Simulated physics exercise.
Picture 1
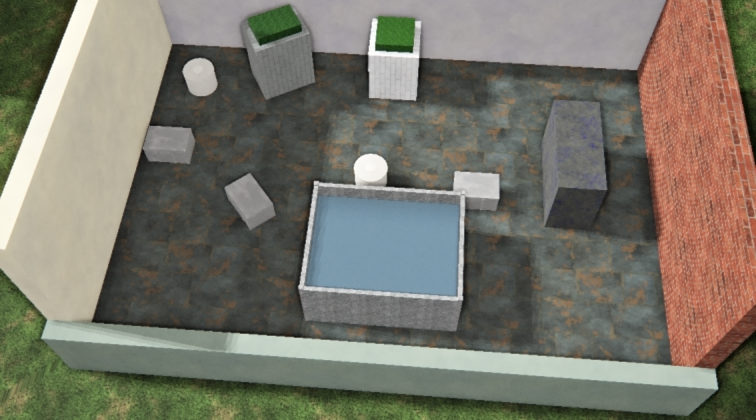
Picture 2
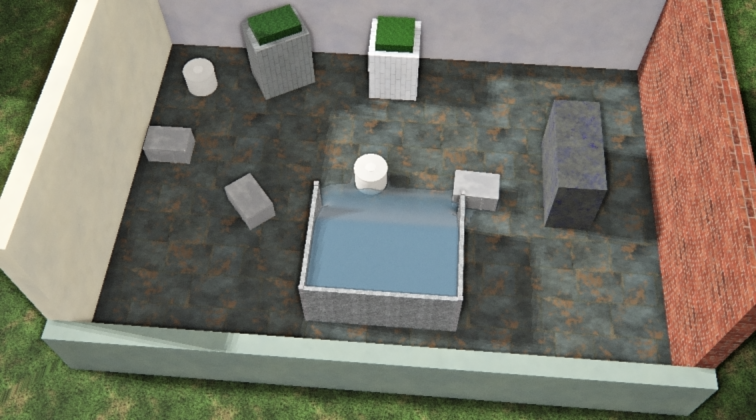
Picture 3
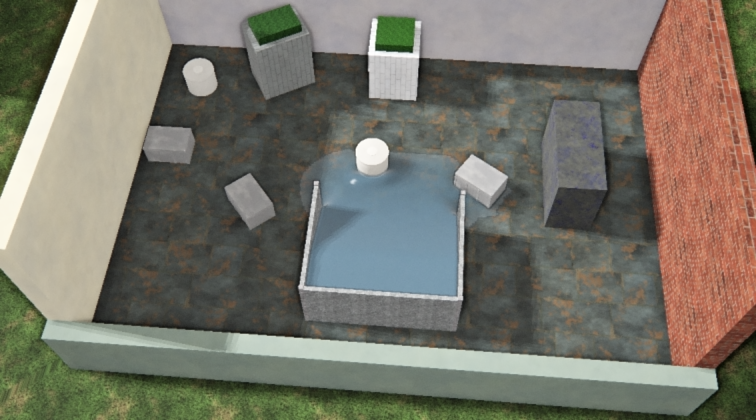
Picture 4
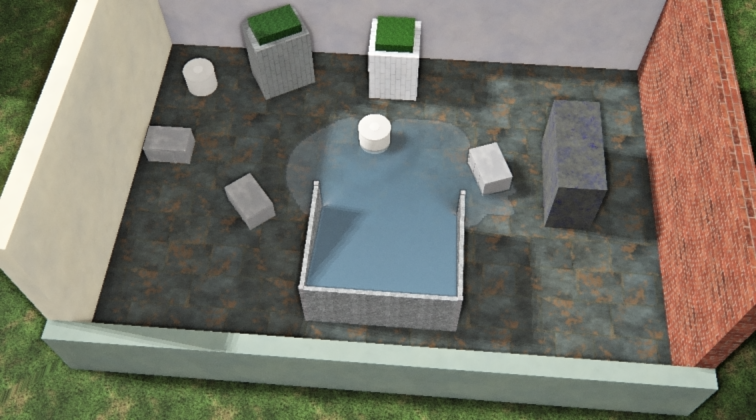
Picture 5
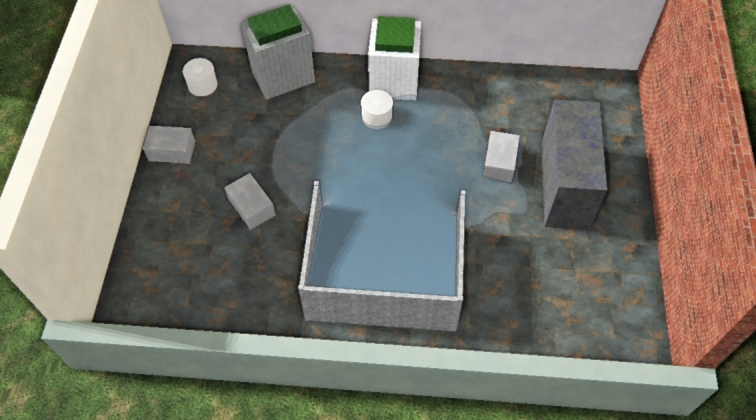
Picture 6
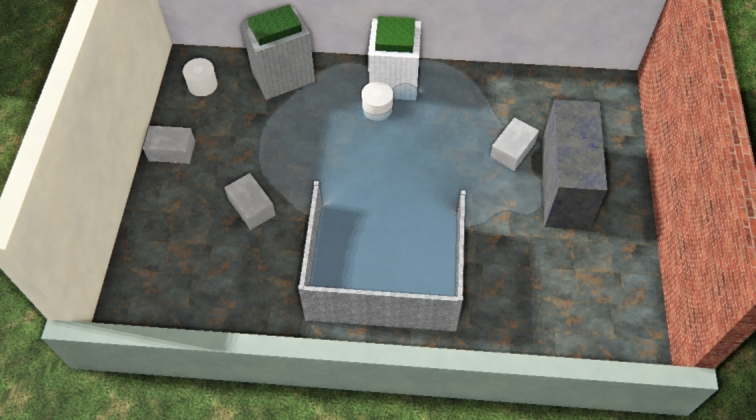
Water spreading from the opened back of a walled pool, pushing a white tub backward and a pale crate rightward while turning it.
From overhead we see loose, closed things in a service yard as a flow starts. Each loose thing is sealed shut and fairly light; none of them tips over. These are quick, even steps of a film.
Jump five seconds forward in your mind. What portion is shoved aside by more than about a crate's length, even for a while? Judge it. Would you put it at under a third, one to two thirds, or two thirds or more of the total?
The portion knocked well out of place is two thirds or greater.
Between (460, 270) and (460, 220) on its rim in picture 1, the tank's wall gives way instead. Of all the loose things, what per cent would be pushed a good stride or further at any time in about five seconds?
Near 0 %.
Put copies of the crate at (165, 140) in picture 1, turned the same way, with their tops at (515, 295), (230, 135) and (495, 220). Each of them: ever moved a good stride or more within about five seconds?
Stays put, shoved clear, stays put.
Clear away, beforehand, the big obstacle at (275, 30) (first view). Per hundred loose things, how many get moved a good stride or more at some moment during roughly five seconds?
The share works out near 80 per cent.
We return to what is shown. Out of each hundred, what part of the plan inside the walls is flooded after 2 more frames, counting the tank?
It comes to some 40 in a hundred.
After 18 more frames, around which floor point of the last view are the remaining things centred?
Centre estimate: Around (291, 171).
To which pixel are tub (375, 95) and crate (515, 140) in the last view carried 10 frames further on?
My guess is around (308, 75) and around (627, 64).
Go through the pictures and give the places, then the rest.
The first picture shows a tub at (371, 168), on the bottom; a crate at (477, 185) rests on the ground; 0 of 5 have shifted.
The second picture shows a tub at (371, 168), on the bottom; a crate at (477, 184) rests on the ground; 0 of 5 have shifted.
The third picture shows a tub at (372, 152) rests on the ground, close to its start; a crate at (482, 175), on the bottom, close to its start; 2 of 5 have shifted.
The fourth picture shows a tub at (375, 127) rests on the ground, a stride from its start; a crate at (491, 163) rests on the ground, a stride from its start; 2 of 5 have shifted.
The fifth picture shows a tub at (377, 102), on the bottom, a stride from its start; a crate at (503, 150), on the bottom, a stride from its start; 2 of 5 have shifted.
The sixth picture shows a tub at (377, 94), afloat, a stride from its start; a crate at (516, 138) rests on the ground, a stride from its start; 2 of 5 have shifted.
A moment on, 2 of 5 are well off their spots; 1 afloat.
Next, 2 of 5 are well off their spots; 3 afloat.
Later, 3 of 5 are well off their spots; 4 afloat.
In the end, 5 of 5 are well off their spots, and 5 have been at some point; 3 afloat.
